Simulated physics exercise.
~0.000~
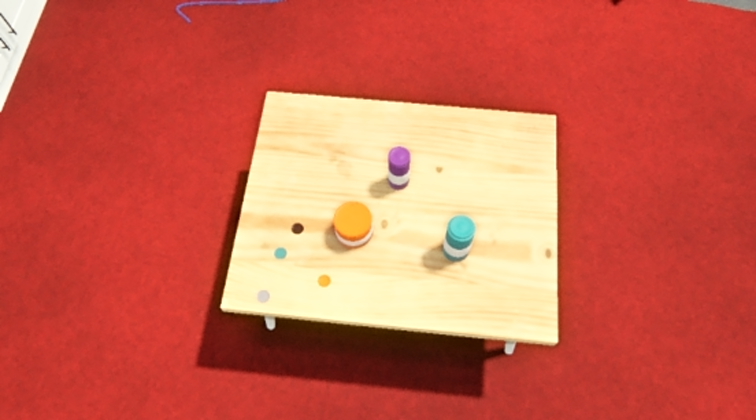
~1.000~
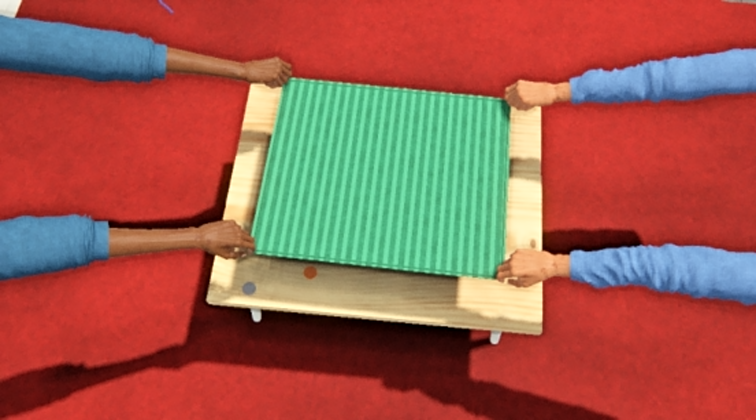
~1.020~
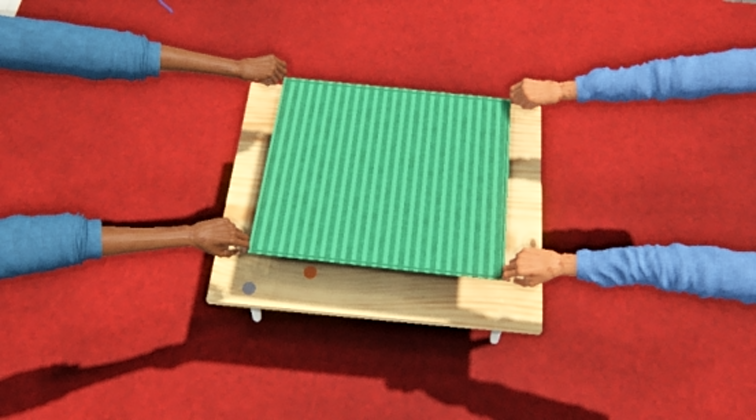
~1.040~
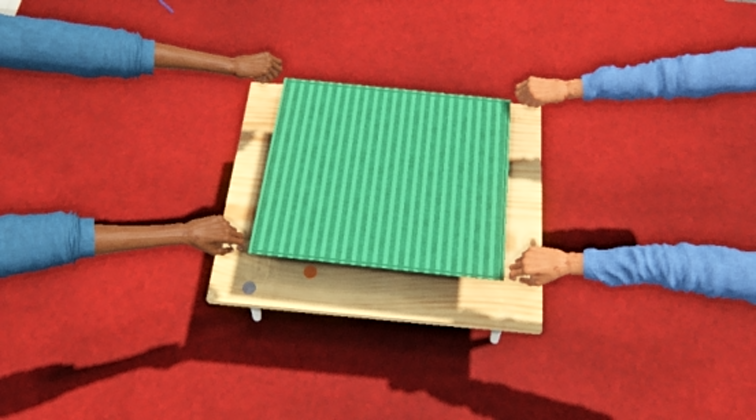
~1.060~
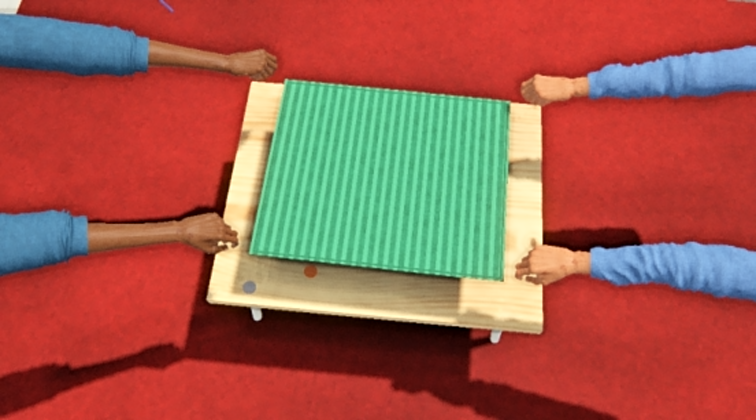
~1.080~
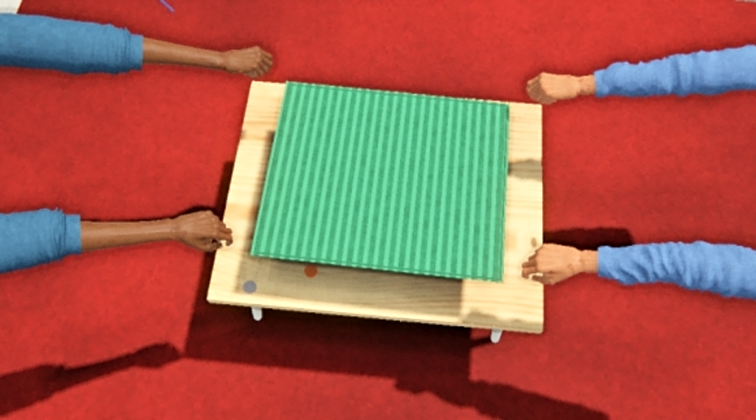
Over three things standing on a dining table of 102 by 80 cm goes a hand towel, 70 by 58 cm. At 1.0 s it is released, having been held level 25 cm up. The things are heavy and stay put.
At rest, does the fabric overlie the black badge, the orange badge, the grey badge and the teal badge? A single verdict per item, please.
As I see it, the black badge can be seen; the orange badge is hidden from view; the grey badge can be seen; the teal badge can be seen.
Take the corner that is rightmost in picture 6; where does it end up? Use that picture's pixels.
Near pixel (471, 170).
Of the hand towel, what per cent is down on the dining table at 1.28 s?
I'd put it at close to 15 per cent.
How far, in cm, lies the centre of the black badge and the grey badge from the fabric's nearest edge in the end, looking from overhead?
3 cm and 12 cm, roughly.
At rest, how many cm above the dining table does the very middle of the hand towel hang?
About 18 cm up.
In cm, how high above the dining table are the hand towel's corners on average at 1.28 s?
1 cm.
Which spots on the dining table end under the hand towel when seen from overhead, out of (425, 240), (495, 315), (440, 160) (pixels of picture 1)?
Check, spot by spot: Overlapped / clear / clear.
By 1.3 s, 15 % of it is down, spanning 64 by 55 cm, above orange badge.
By 1.5 s, 20 % of it is down, spanning 63 by 56 cm, above orange badge.
By 1.7 s, 20 % of it is down, spanning 63 by 56 cm, above orange badge.
By 1.9 s, 20 % of it is down, spanning 63 by 56 cm, above orange badge.
By 2.7 s, 20 % of it is down, spanning 64 by 56 cm, above orange badge.
